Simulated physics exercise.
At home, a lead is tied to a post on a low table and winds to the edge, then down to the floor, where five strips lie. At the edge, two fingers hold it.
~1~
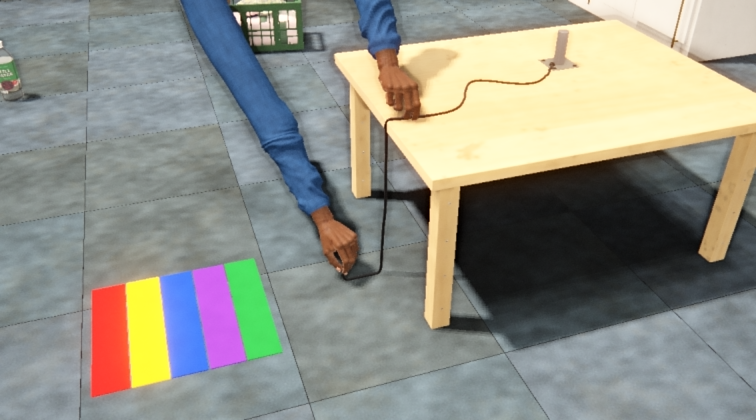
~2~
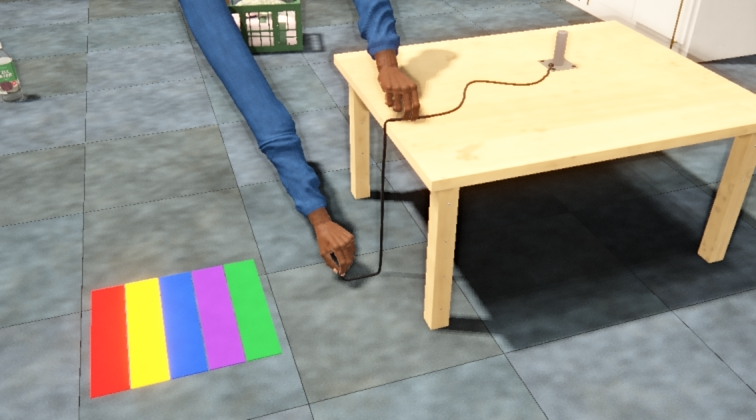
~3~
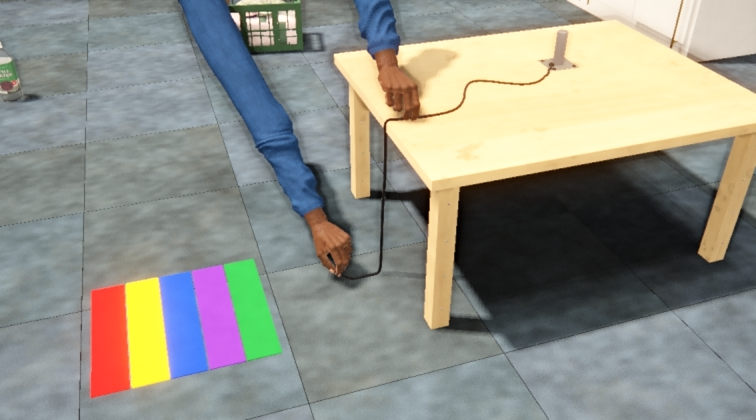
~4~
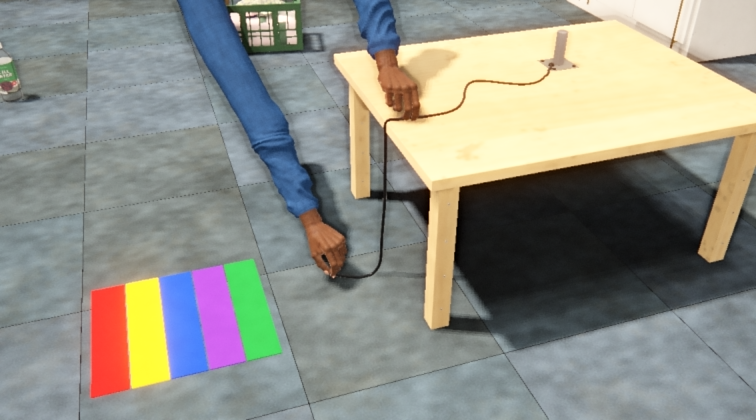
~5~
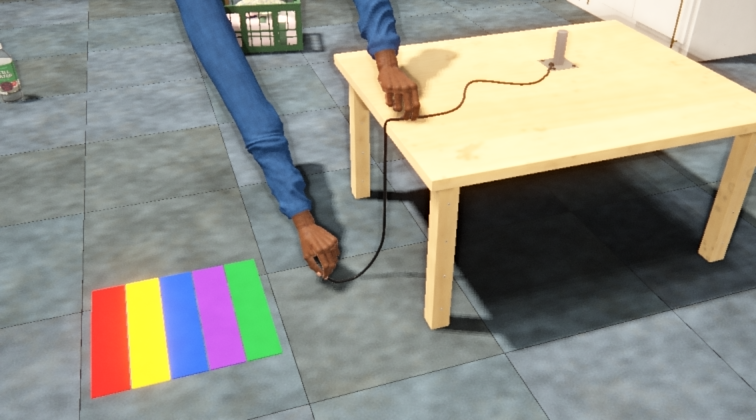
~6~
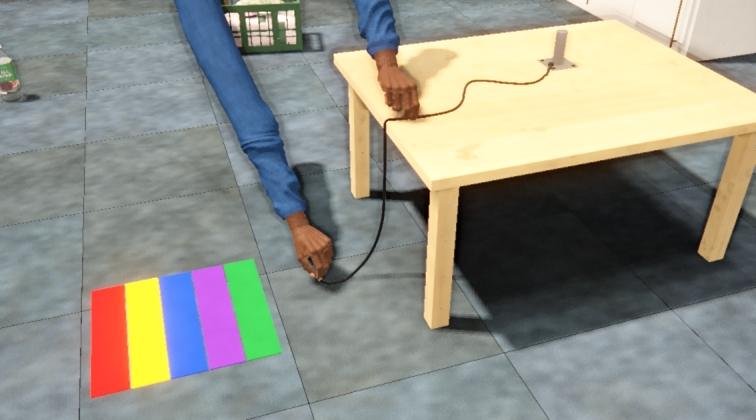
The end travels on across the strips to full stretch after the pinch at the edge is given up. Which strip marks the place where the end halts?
The blue strip does.
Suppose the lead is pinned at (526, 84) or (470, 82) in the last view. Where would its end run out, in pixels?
Pixel positions per try: (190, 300); (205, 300).
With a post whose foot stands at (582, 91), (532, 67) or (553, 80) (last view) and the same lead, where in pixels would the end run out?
Results per try: (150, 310); (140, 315); (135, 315).
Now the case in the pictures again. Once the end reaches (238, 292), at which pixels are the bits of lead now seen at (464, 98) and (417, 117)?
They end up close to (430, 101) and (378, 130).
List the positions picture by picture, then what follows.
The first frame shows end (343, 270); green (260, 337); purple (225, 345); blue (187, 353); yellow (150, 362); red (110, 371).
The second frame shows end (339, 271); lead through (544, 77) (480, 81) (458, 108) (389, 123) (382, 195) (381, 255).
The third frame shows end (336, 272).
The fourth frame shows end (331, 273); lead through (545, 77) (480, 81) (458, 108) (389, 122) (385, 194) (381, 255).
The fifth frame shows end (323, 275).
The sixth frame shows end (317, 276); lead through (544, 76) (480, 81) (458, 107) (388, 122) (384, 194) (369, 255).
Soon after, end near (238, 292); over green.
After that, end near (200, 300); over purple.
At the stop, end near (177, 305); over blue. It halts on the blue strip.
